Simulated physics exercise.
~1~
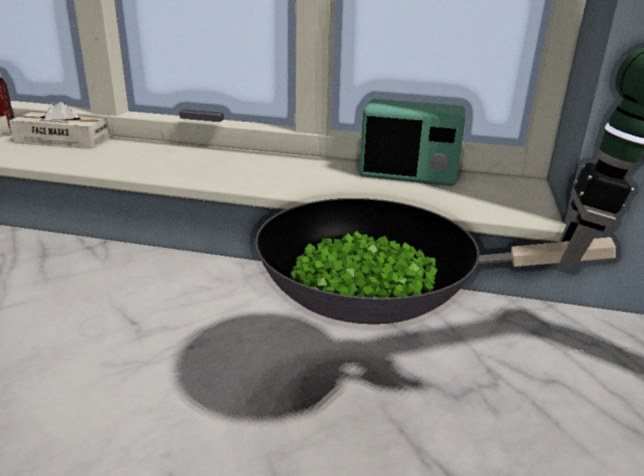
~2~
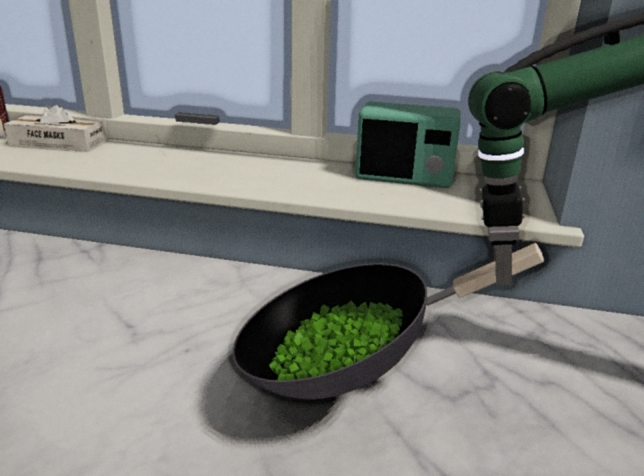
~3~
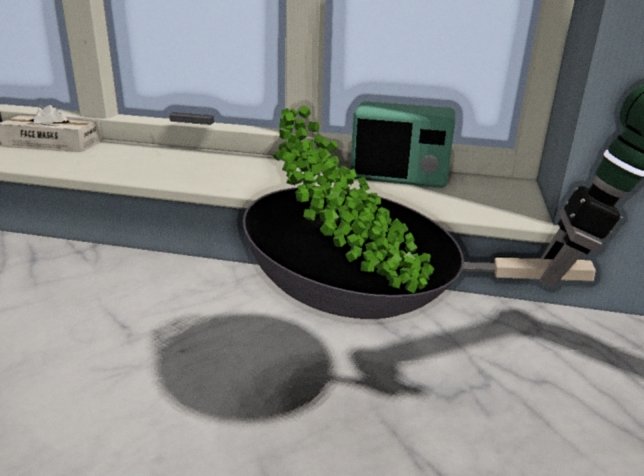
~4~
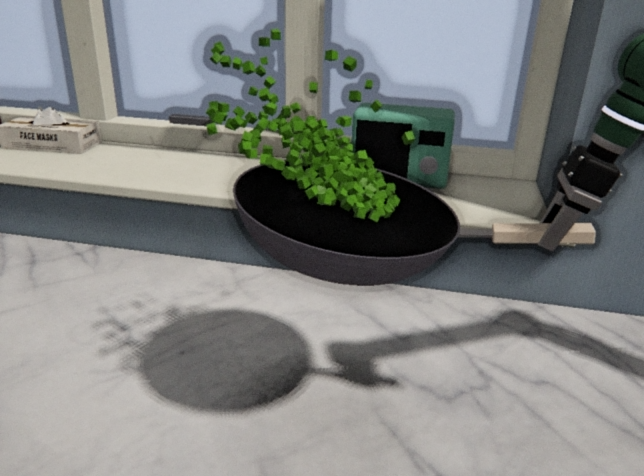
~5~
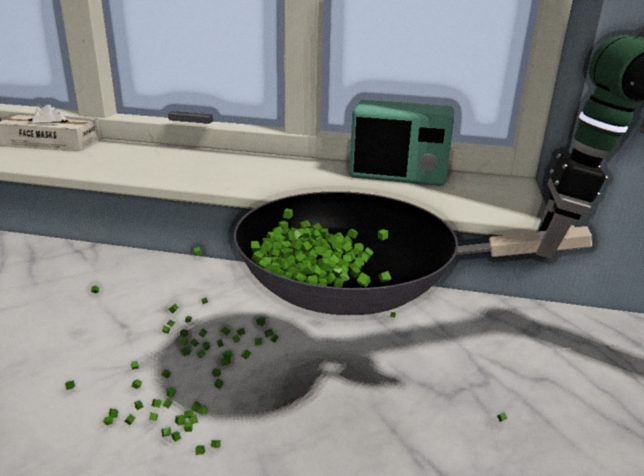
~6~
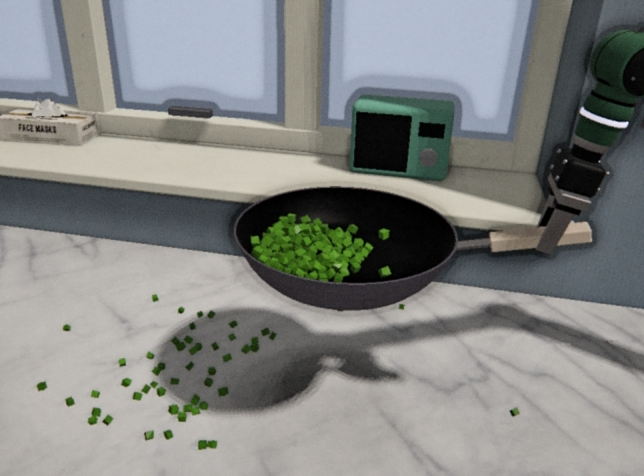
In the video, a green robot arm holding a frying pan of green vegetable dice lowers and tilts it, then swings it up, tossing the dice into the air; many land back in the pan, while others scatter across the marble counter.
